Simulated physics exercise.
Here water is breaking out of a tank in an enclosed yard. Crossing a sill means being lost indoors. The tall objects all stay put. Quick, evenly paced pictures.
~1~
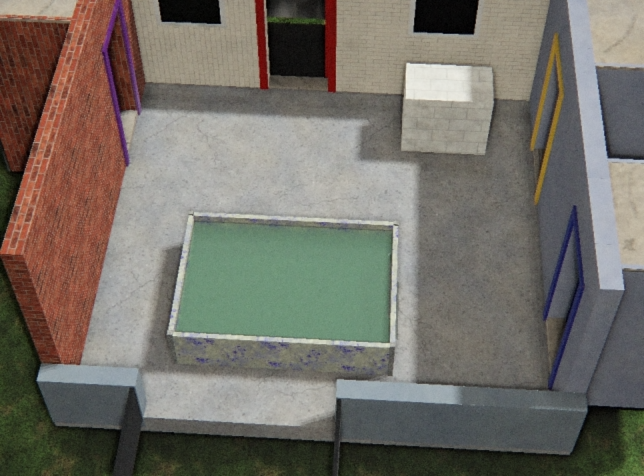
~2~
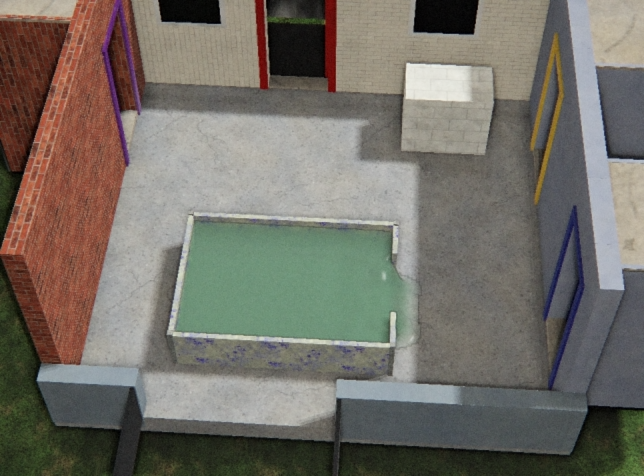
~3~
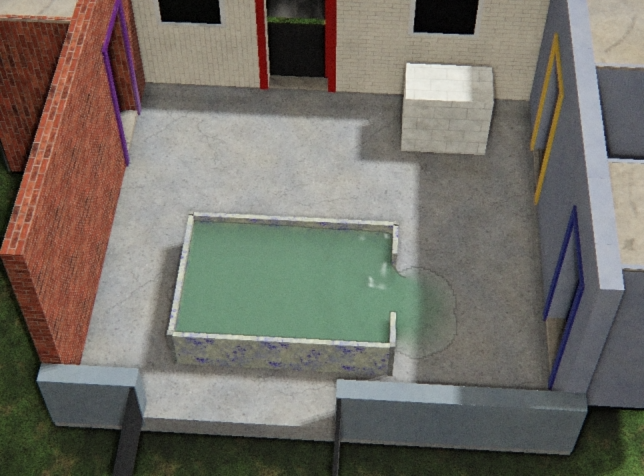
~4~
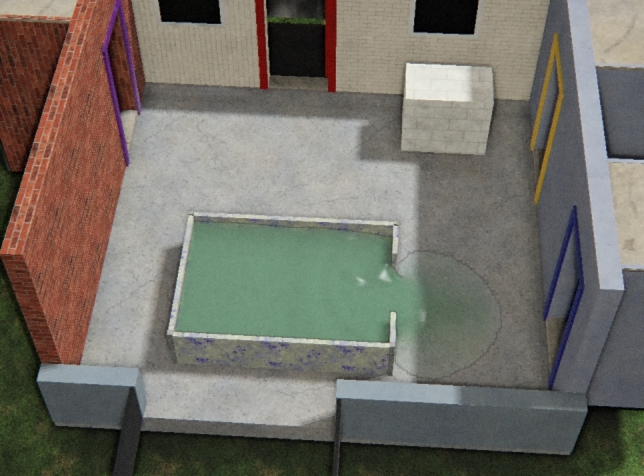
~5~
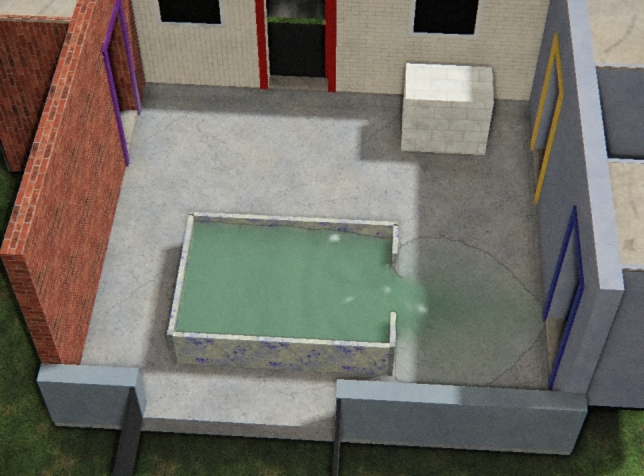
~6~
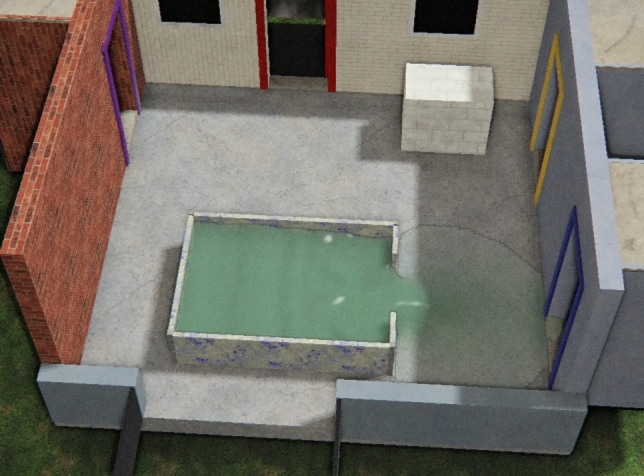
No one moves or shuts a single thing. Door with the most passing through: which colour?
Blue.
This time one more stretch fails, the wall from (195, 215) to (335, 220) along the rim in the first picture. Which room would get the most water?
My answer: The door marked red.
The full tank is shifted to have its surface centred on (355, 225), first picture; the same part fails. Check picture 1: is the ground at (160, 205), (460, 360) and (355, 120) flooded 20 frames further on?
Log, spots in order: Unwetted / taken by the flood / taken by the flood.
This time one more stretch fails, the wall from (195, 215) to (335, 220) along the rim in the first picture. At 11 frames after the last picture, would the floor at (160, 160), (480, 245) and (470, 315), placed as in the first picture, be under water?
The first spot is soaked through, the second is left untouched and the third is left untouched.
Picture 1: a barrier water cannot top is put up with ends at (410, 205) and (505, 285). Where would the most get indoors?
The blue-painted one.
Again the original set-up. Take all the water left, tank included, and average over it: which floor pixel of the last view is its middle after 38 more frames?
My reading is close to (373, 269).
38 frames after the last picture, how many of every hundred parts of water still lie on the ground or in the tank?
Estimate: 84 per cent.
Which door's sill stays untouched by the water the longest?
I'd point to the purple one.
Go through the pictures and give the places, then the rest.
The first picture shows still water in the open tank at (287, 280).
In the second picture, the front is at (404, 280), out from the gap at (390, 301).
In the third picture, water pours out at (390, 303) and has run to (445, 290).
In the fourth picture, water pours out at (390, 303) and has run to (492, 304).
In the fifth picture, the front is at (534, 306), out from the gap at (390, 303).
In the sixth picture, the front is at (556, 330), out from the gap at (390, 302).
A moment on, water covers 20 % of the floor; blue door some in, yellow door not reached, red door not reached, purple door not reached.
Next, water covers 25 % of the floor; blue door a lot in, yellow door wet at the sill, nothing in, red door not reached, purple door not reached.
Then, water covers 40 % of the floor; blue door a lot in, yellow door a trickle in, red door not reached, purple door not reached.
Later, water covers 75 % of the floor; blue door a lot in, yellow door some in, red door wet at the sill, nothing in, purple door not reached.
In the end, water covers 95 % of the floor; blue door a lot in, yellow door a lot in, red door wet at the sill, nothing in, purple door wet at the sill, nothing in; the blue door has let in the most.
